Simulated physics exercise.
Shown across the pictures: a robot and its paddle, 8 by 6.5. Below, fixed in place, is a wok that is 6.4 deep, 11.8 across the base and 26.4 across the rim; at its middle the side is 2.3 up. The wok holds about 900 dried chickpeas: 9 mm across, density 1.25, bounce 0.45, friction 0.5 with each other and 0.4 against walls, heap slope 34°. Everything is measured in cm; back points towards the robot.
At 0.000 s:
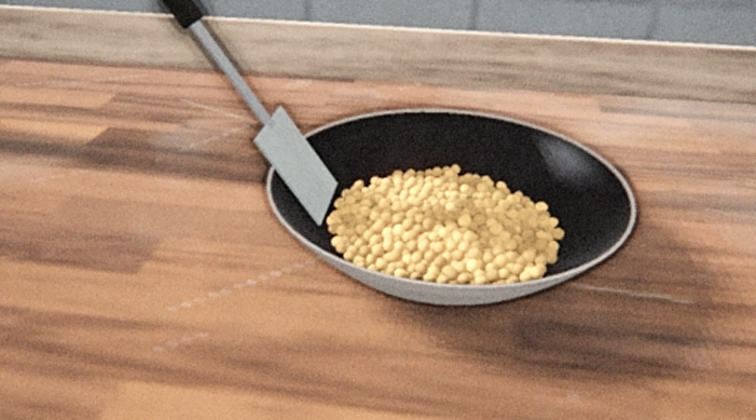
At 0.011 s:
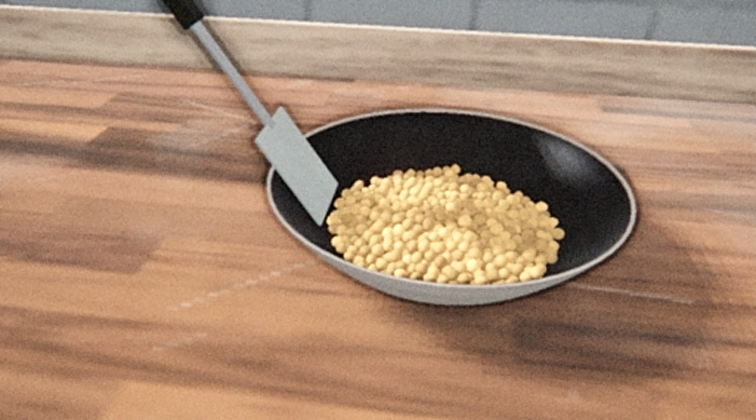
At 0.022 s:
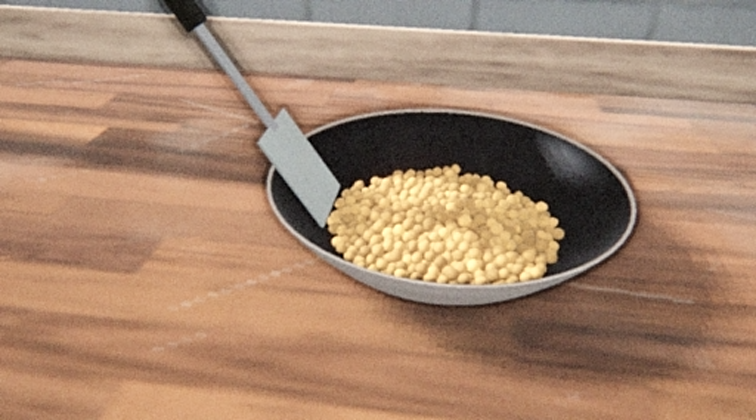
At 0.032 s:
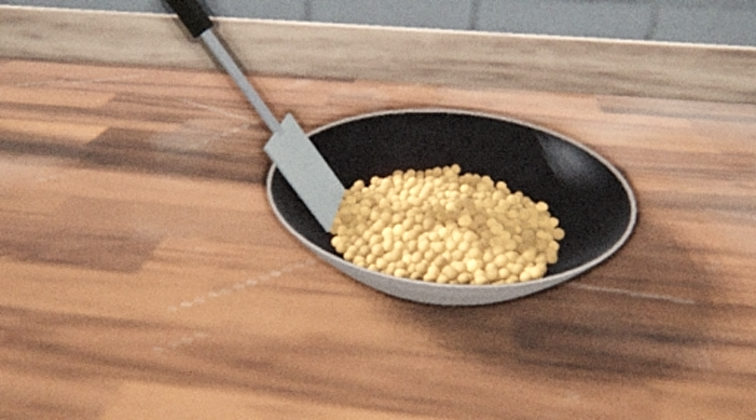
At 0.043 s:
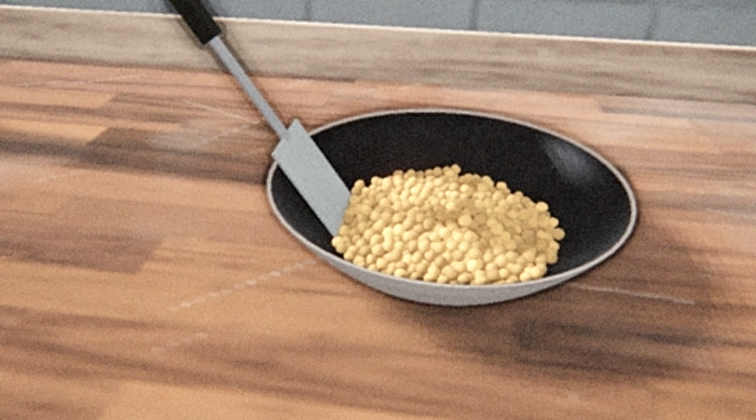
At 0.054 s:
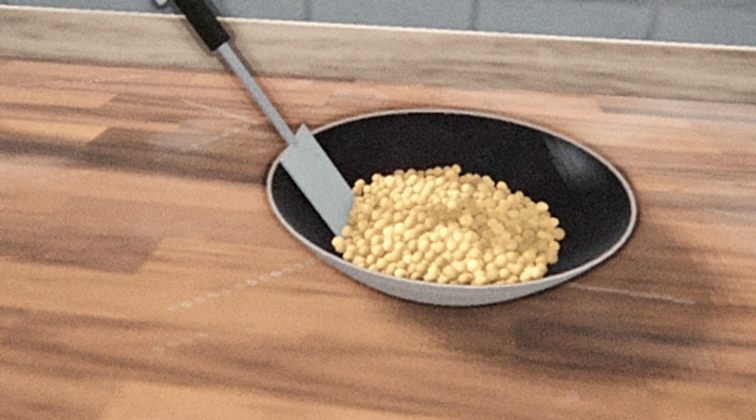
At the start, a flat metal spatula with a black handle rests at the left side of a dark wok heaped with dried chickpeas on a wooden counter. The spatula then slides slightly right and downward, its blade edging against the heap's left side, while the wok and chickpeas barely change.
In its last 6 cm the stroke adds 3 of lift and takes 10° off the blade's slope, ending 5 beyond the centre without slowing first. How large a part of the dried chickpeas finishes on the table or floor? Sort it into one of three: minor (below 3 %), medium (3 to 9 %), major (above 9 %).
Minor, below 3 %.
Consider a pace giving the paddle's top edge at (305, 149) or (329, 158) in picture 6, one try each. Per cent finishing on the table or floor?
Respectively, around 0 and 10 per cent.
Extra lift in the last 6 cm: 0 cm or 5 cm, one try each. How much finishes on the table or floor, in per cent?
Roughly 0 per cent, then 0 per cent.
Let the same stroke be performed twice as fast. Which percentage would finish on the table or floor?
Roughly 5 per cent, I'd say.
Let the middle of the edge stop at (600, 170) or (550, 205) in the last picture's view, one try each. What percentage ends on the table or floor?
I'd say roughly 20 per cent, then roughly 5 per cent.
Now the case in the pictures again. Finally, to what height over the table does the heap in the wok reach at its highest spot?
6.0 cm.
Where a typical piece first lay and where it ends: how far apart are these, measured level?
The figure is about 3 cm.
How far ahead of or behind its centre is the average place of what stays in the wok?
I'd say close to 3.5 cm toward the front.
By 0.14 s, sloping 56°, highest piece 4 above the table; 900 in the wok.
By 0.23 s, sloping 52°, highest piece 5 above the table; 900 in the wok.
By 0.47 s, sloping 46°, highest piece 6 above the table; 900 in the wok.
By 1.52 s, sloping 46°, highest piece 6 above the table; 900 in the wok.
Final count, 900 in the wok. That is 0 % on the table or floor.
